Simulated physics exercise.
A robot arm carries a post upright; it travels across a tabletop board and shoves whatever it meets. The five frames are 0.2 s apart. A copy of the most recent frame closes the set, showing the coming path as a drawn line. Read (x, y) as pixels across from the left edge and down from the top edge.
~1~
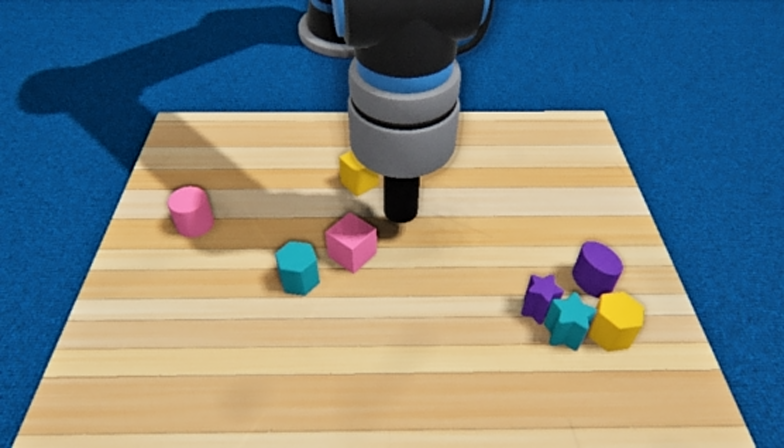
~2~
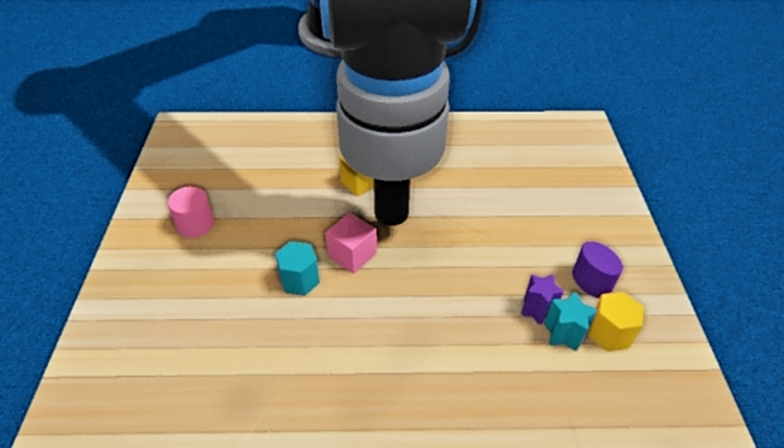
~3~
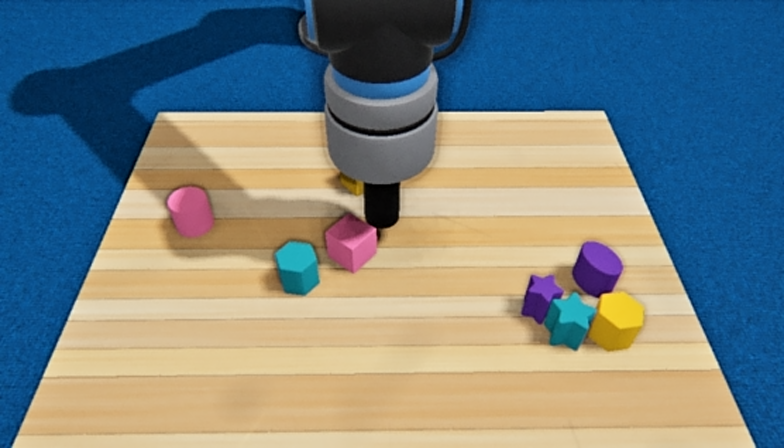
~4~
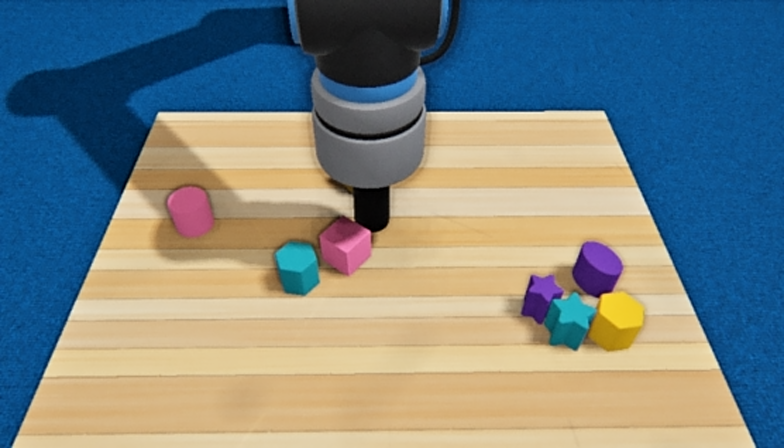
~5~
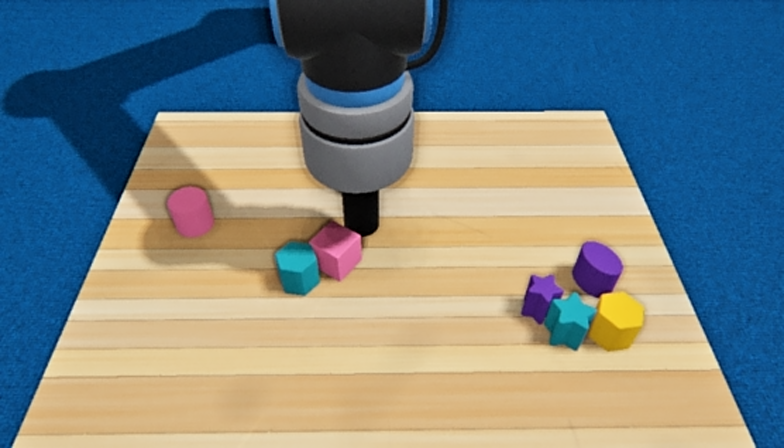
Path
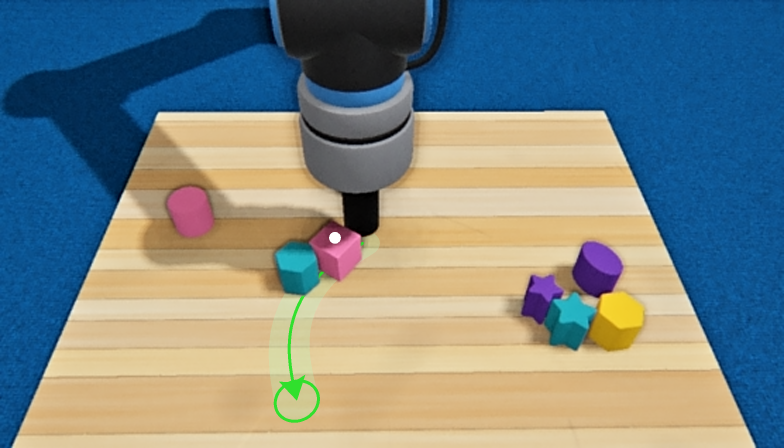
Robot arm with a black post moving left over a wooden board, then pushing a pink block against a turquoise hexagonal block.
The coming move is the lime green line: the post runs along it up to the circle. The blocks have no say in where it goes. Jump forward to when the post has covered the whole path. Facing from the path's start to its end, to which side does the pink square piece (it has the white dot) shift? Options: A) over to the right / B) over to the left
I'll go with A - over to the right.
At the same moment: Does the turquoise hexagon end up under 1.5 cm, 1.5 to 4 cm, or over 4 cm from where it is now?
The largest band: Over 4 cm.
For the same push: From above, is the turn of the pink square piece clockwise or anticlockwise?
Looking down on the board, it turns clockwise.
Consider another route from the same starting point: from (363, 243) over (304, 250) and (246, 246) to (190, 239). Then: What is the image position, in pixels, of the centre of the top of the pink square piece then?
I expect it at (273, 252).
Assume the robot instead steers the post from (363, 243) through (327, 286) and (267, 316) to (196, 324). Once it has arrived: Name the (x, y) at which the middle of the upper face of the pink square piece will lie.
The spot you're after is about (141, 309) in the image.
The drawn path runs from (363, 243) by way of (316, 280) and (290, 334) to (297, 401); the dot is on the pink square piece.
What follows on the original path. One third of the way, post (312, 262); turquoise hexagon (238, 286); pink square piece (278, 274), turned 25° clockwise.
Two thirds of the way, post (286, 317); turquoise hexagon (204, 301), turned 20° clockwise; pink square piece (244, 305), turned 55° clockwise.
At the end, post (293, 384); turquoise hexagon (204, 301), turned 20° clockwise; pink square piece (244, 305), turned 55° clockwise; yellow square piece not moved.
